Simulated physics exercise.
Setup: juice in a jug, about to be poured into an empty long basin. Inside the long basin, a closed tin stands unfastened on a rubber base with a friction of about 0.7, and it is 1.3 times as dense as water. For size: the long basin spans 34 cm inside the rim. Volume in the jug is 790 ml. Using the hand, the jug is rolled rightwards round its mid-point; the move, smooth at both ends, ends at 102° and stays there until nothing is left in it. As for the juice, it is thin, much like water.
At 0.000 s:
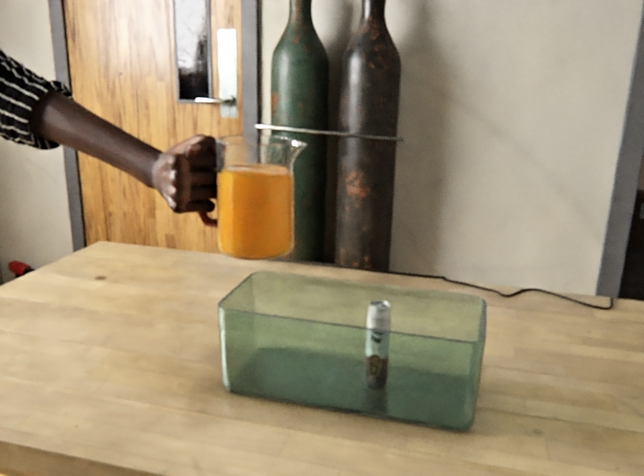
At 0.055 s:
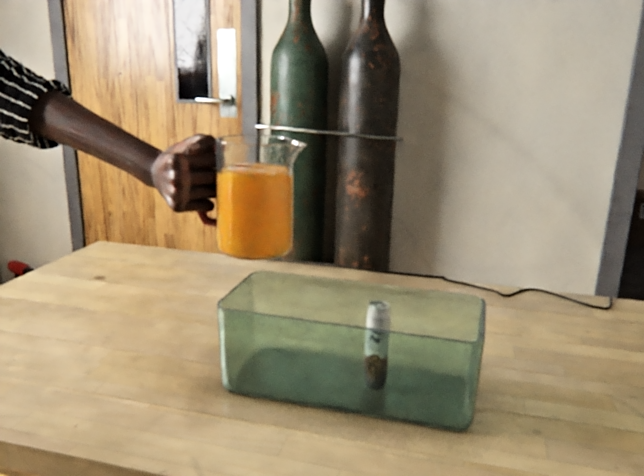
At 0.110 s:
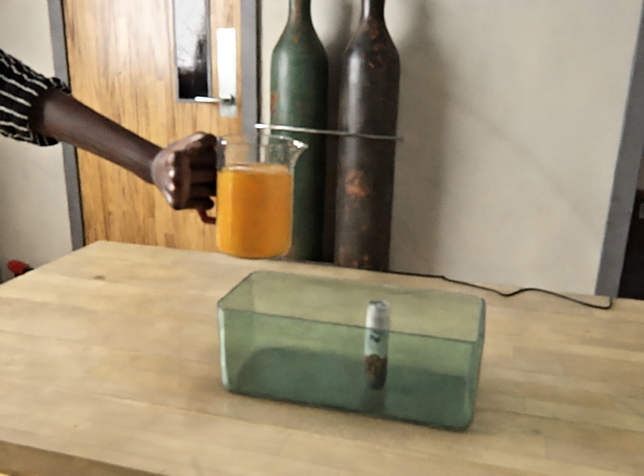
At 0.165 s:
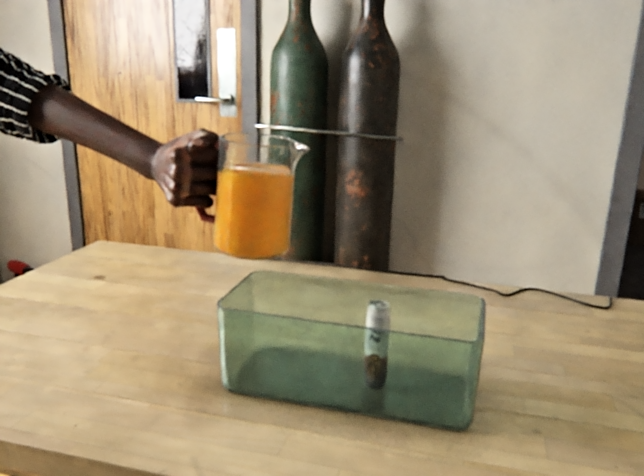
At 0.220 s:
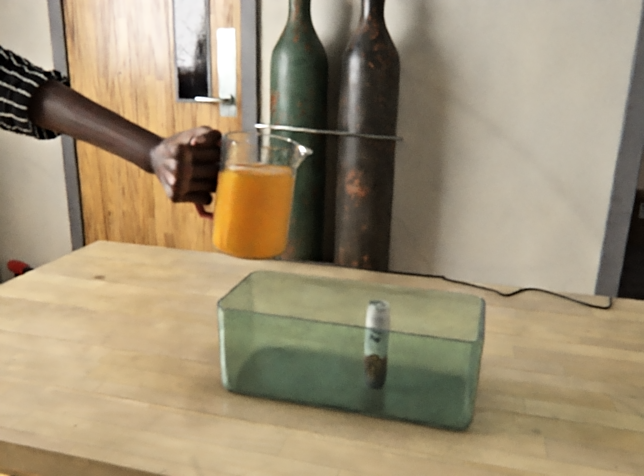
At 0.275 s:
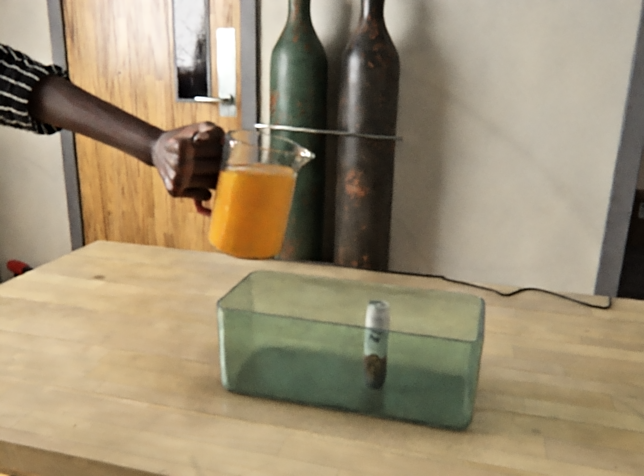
In a room with a wooden door and a pale wall, a light wooden table is seen from slightly above by a still camera. A hand reaching from the left in a striped sleeve holds a clear jug of orange juice above a green, see-through basin containing a small upright tin, with two tall dark cylinders behind. The hand slowly tilts the jug slightly rightwards, while everything else stays still.
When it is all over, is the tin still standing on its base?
I reckon it can't hold on.
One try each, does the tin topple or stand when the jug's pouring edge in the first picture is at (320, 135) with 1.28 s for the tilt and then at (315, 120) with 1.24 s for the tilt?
Trial 1 - tin tips; trial 2 - tin tips.
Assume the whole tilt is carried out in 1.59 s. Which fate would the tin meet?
Then the tin tumbles.
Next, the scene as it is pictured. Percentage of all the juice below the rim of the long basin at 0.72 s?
Estimate - around 0 in a hundred parts.
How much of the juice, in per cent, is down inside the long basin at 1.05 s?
That comes to about 30 percent.
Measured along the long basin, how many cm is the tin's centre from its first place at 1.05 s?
Centre to centre, close to 1 cm.
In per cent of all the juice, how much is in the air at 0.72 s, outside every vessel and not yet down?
Near 6 per cent of it all.
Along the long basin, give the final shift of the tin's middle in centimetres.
The middle of the tin ends some 7.0 cm along the basin.
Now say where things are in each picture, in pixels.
It leans 0°; its right rim is at (306, 145); the juice meets the walls at (225, 167) and (290, 171); the long basin's rim runs from (236, 289) to (485, 320); the tin's top is at (380, 309), in the first frame.
It leans 0°; its right rim is at (306, 145); the juice meets the walls at (224, 167) and (290, 171), in the second frame.
It leans 2°; its right rim is at (307, 146); the juice meets the walls at (224, 166) and (291, 171), in the third frame.
It leans 4°; its right rim is at (309, 148); the juice meets the walls at (225, 167) and (292, 171), in the fourth frame.
It leans 7°; its right rim is at (312, 152); the juice meets the walls at (226, 166) and (292, 172), in the fifth frame.
It leans 12°; its right rim is at (314, 156); the juice meets the walls at (226, 168) and (295, 172), in the sixth frame.
Then, 0.72 s in, the tilt is 62° and 94 per cent is still to pour; the tin stands where it began.
Then, 1.05 s in, the tilt is 95° and 51 per cent is still to pour; the tin leans 5°.
Then, 1.39 s in, the tilt is 102° and 10 per cent is still to pour; the tin lies on its side.
Then, 1.76 s in, the tilt is 102° and 1 per cent is still to pour; the tin lies on its side.
Finally, the tin lies on its side.
